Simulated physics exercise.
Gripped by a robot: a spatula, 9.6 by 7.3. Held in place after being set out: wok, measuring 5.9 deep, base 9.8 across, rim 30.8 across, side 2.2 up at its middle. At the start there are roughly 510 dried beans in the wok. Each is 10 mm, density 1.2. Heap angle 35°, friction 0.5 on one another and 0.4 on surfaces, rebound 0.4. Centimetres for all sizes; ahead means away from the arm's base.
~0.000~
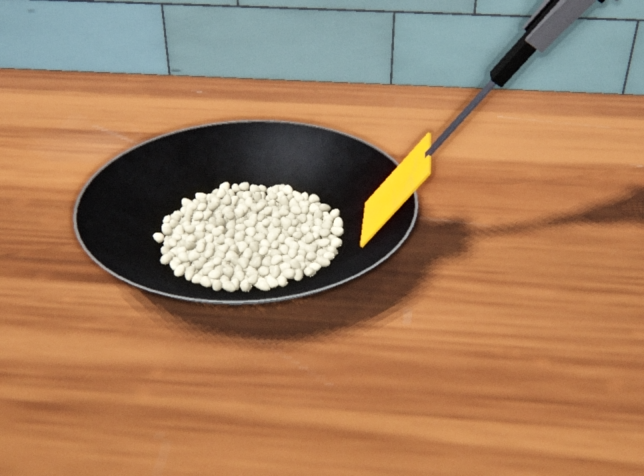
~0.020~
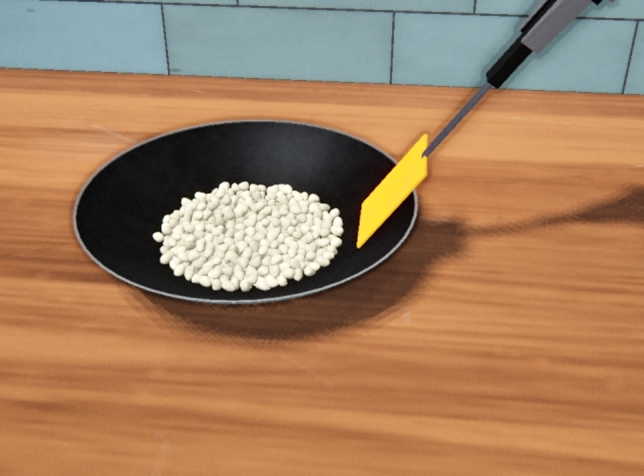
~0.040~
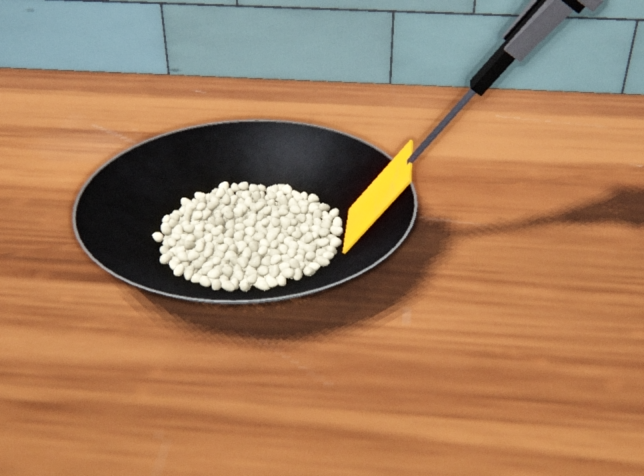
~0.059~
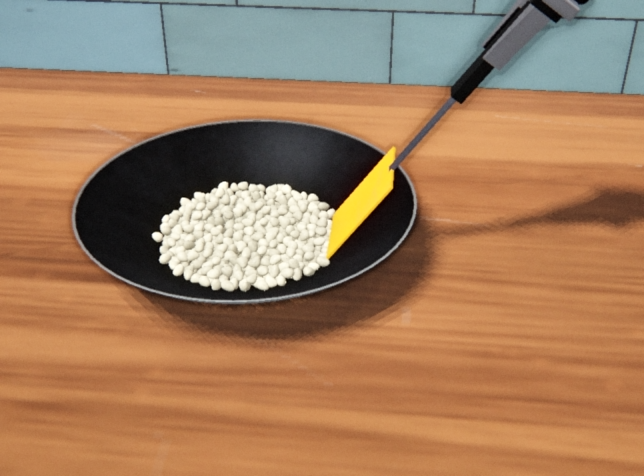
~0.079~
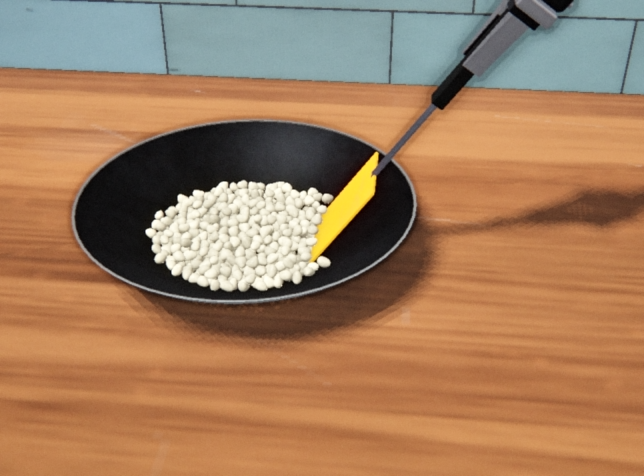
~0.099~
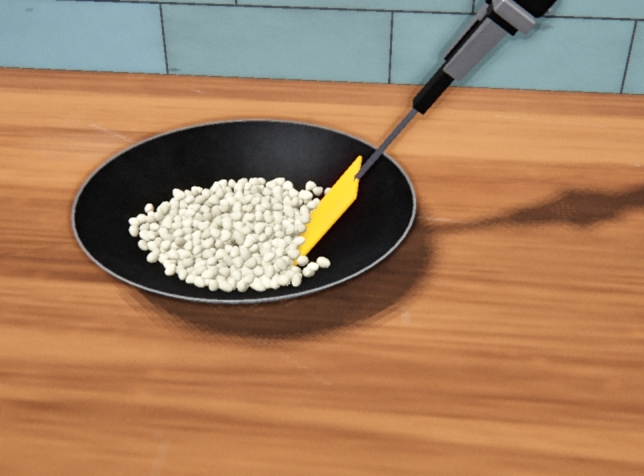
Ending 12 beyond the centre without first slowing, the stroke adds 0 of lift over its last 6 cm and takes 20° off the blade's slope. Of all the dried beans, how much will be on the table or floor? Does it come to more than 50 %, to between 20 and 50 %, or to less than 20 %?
It comes to between 20 and 50 %.
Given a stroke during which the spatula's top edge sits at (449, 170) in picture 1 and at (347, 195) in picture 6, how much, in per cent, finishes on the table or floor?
Around 40 per cent finishes on the table or floor.
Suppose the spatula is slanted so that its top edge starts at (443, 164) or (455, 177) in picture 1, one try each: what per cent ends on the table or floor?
Some 30 per cent, then some 30 per cent.
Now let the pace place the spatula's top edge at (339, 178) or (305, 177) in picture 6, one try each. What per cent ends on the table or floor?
Respectively, around 40 and 45 per cent.
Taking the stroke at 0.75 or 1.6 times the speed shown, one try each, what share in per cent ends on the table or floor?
I'd expect close to 25 and then close to 45 percent.
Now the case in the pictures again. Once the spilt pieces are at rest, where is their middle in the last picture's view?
It ends up around (5, 233).
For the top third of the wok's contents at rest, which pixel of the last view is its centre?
Close to pixel (165, 217).
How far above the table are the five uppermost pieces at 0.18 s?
6 cm.
After 0.18 s, sloping 55°, highest piece 6 above the table; 511 in the wok.
After 0.26 s, sloping 50°, highest piece 8 above the table; 503 in the wok, 8 on the blade or in flight.
After 0.50 s, sloping 35°, highest piece 7 above the table; 332 in the wok, 175 on the table or floor, 4 on the blade or in flight.
After 1.55 s, sloping 35°, highest piece 7 above the table; 332 in the wok, 179 on the table or floor.
At rest, 332 in the wok, 179 on the table or floor. That is 35 % on the table or floor.
